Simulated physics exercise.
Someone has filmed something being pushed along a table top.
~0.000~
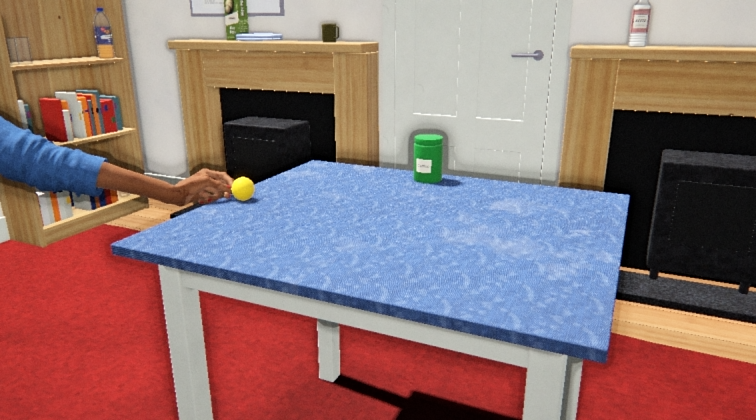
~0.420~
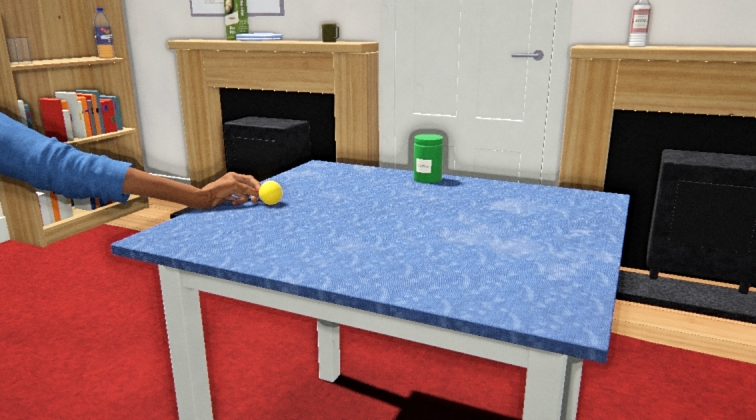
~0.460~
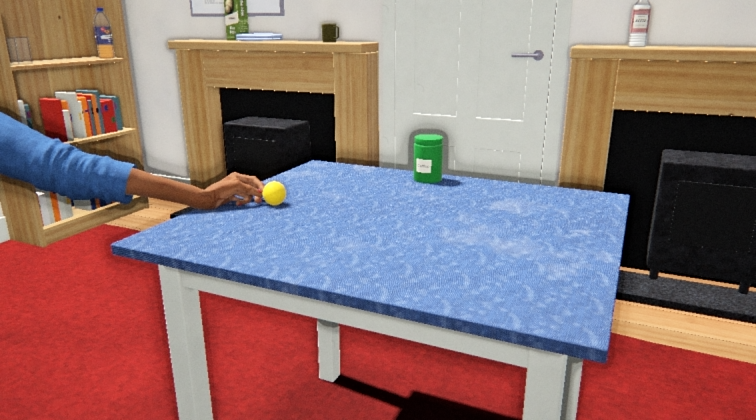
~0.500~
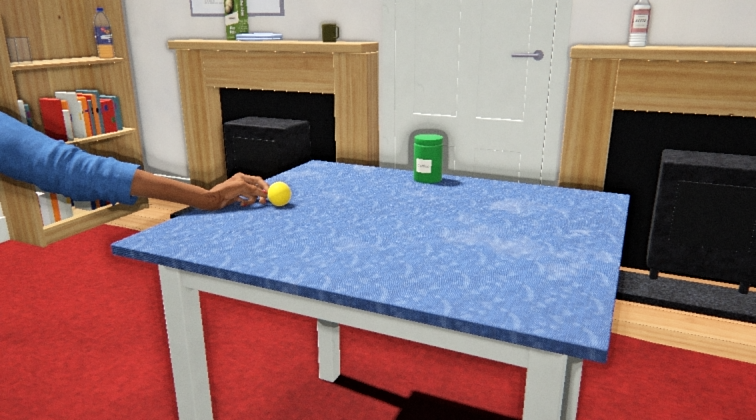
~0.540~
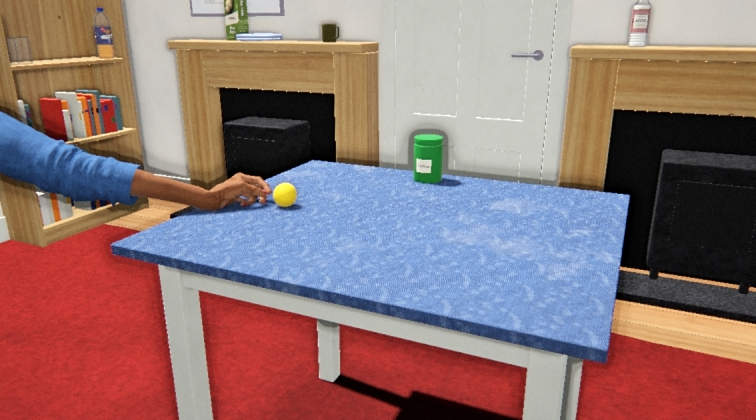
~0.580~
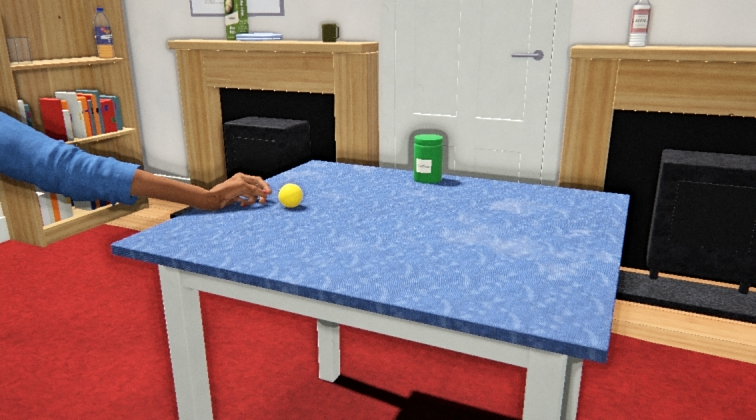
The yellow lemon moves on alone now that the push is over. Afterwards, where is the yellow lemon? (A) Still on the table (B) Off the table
Still on the table (A).
Around 0.68 s, yellow lemon displaced about its own width near (304, 198).
Around 0.98 s, yellow lemon displaced well along near (340, 203).
Around 1.18 s, yellow lemon displaced well along near (359, 205).
Around 1.58 s, yellow lemon displaced well along near (386, 209).
Finally (2.3 s), moved from the start, yellow lemon. Final places as the last picture's camera would see them, yellow lemon near (394, 210).
